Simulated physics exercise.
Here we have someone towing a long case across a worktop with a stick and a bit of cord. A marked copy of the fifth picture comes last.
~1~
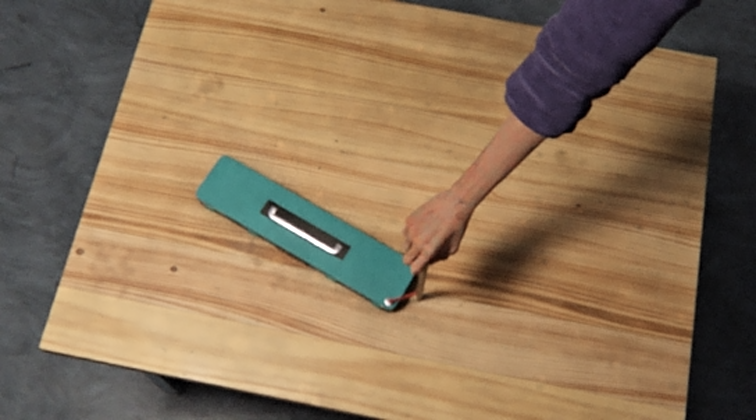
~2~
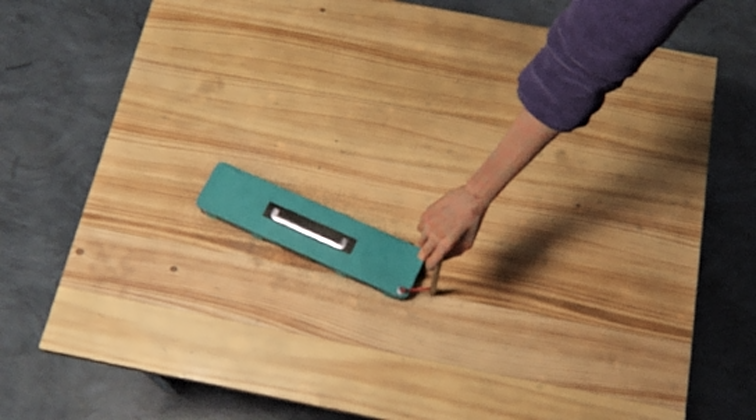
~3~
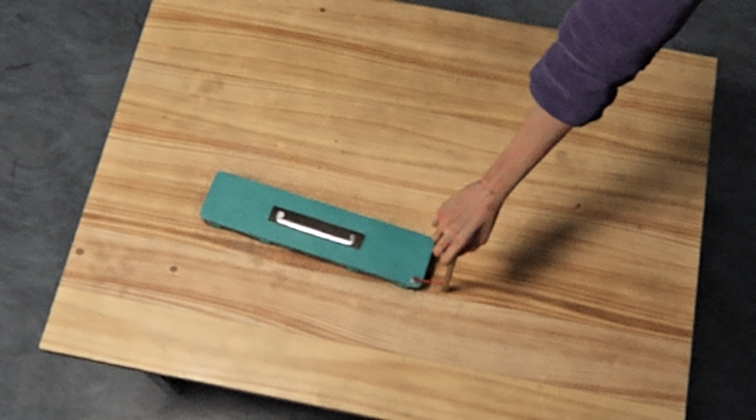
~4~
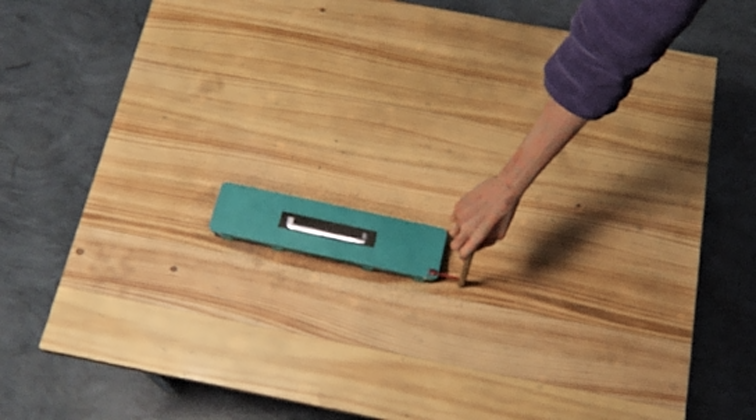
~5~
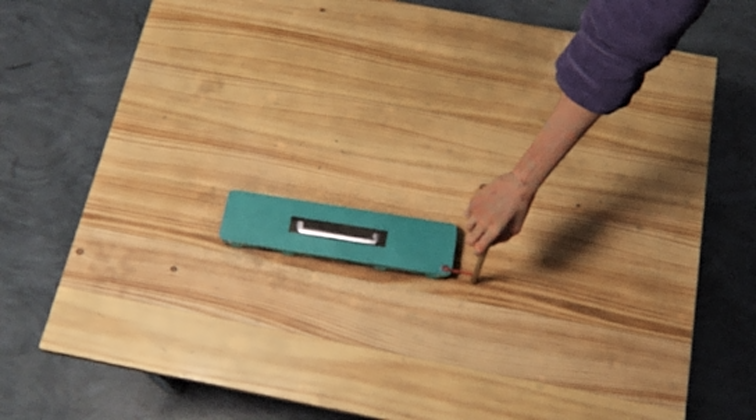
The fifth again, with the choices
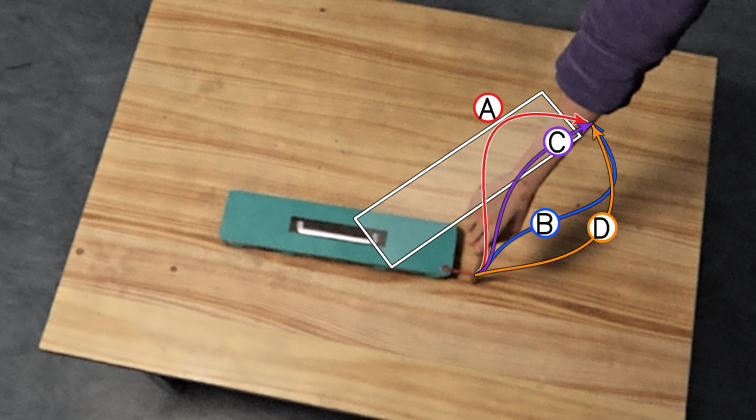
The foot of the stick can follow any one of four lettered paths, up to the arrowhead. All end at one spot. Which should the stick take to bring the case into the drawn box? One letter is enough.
Only C brings it into the box.
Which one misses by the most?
D.
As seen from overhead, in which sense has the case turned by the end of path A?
On that path, anticlockwise.
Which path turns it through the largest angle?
D.
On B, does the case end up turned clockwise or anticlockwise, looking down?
It turns anticlockwise.
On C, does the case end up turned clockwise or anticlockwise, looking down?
Anticlockwise.
On the marked copy, A from (476, 275) via (485, 155) to (586, 122); B from (476, 275) via (575, 212) to (592, 124); C from (476, 275) via (514, 183) to (592, 124); D from (476, 275) via (598, 234) to (593, 126); the outline at (470, 177).
With C. Early on, foot of the stick (502, 212), middle of the case (363, 225).
Further on, foot of the stick (541, 154), middle of the case (413, 202).
At the end, foot of the stick (591, 124), middle of the case (468, 178); it lies in the outline.
As for the rest, A leaves its middle at (461, 162); B leaves its middle at (492, 201); D leaves its middle at (496, 210).
